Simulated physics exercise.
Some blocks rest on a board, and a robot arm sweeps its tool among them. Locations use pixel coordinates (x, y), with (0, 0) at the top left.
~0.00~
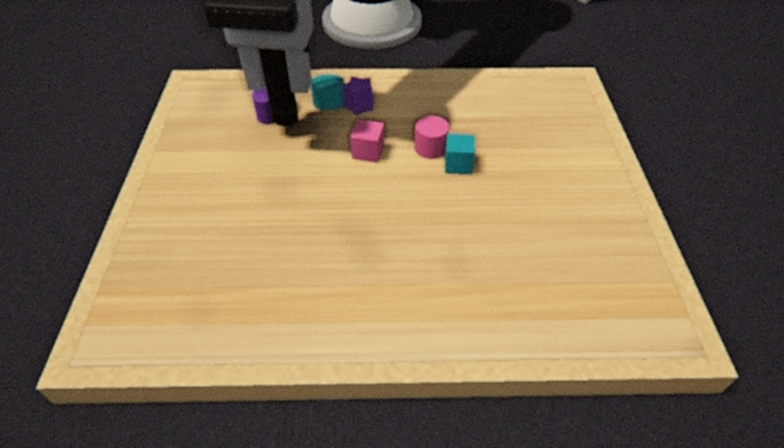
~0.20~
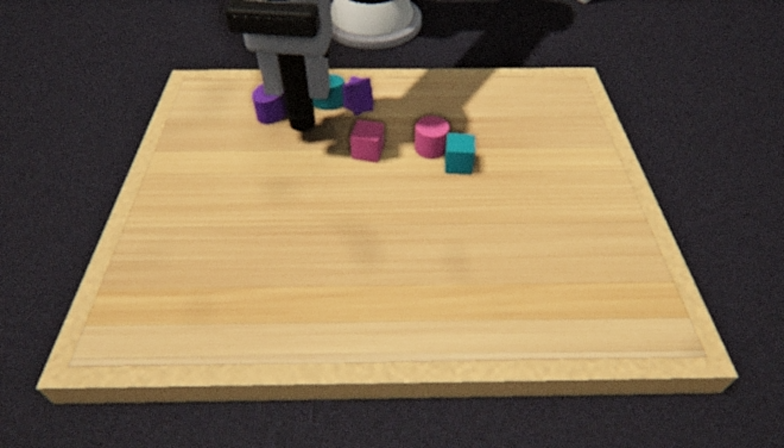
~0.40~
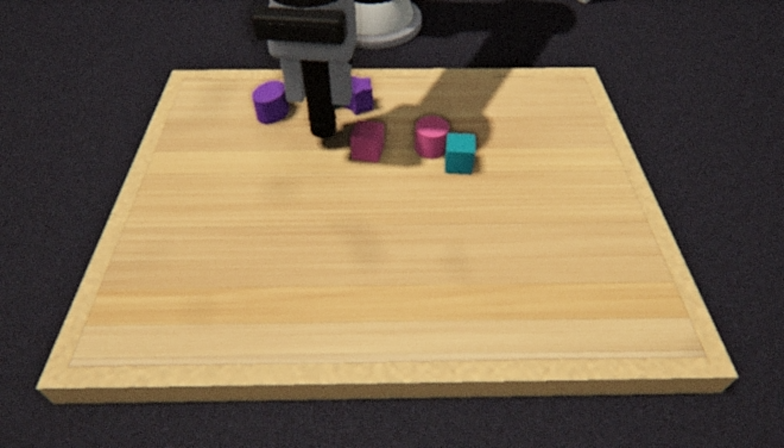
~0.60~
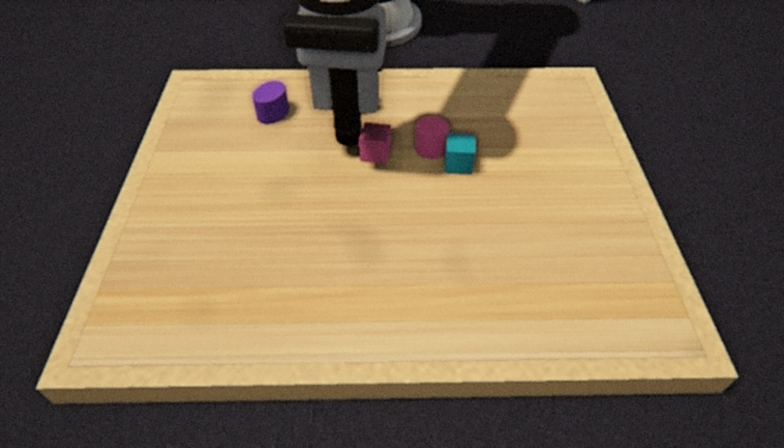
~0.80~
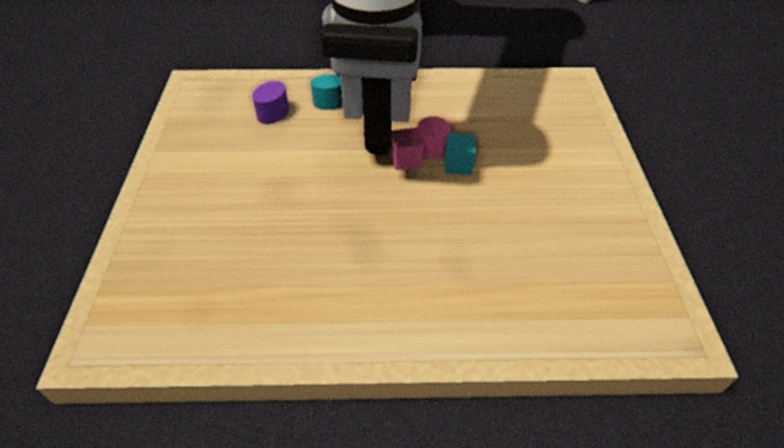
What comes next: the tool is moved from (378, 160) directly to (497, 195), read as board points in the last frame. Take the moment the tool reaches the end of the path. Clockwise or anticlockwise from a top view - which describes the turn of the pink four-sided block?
The block spins anticlockwise.
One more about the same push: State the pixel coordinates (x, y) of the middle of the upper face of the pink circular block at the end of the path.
Answer: (454, 118).
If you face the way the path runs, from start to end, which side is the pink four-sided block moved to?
Answer: Leftward.
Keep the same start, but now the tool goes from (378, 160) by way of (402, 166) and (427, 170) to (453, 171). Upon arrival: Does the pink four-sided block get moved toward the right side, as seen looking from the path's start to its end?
My answer is no.
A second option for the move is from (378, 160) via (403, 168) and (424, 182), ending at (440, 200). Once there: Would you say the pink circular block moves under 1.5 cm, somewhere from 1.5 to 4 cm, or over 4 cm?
Covers 1.5 to 4 cm.
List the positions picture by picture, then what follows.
The first picture shows tool's lower end at (286, 119); pink four-sided block at (367, 130); pink circular block at (433, 126); turquoise four-sided block at (461, 142).
The second picture shows tool at (303, 125); blocks still.
The third picture shows tool at (324, 131); blocks still.
The fourth picture shows tool at (349, 139); pink four-sided block at (375, 131).
The fifth picture shows tool at (378, 148); pink four-sided block at (407, 137); pink circular block at (434, 126); turquoise four-sided block at (461, 142).
The first path, step by step. One third of the way, tool at (419, 159); pink four-sided block at (438, 135), turned 45° anticlockwise; pink circular block at (453, 119); turquoise four-sided block at (467, 142), turned 20° clockwise.
Two thirds of the way, tool at (458, 171); pink four-sided block at (440, 135), turned 50° anticlockwise; pink circular block at (454, 118); turquoise four-sided block at (467, 142), turned 20° clockwise.
At the end, tool at (499, 183); pink four-sided block at (440, 135), turned 50° anticlockwise; pink circular block at (454, 118); turquoise four-sided block at (467, 142), turned 20° clockwise.
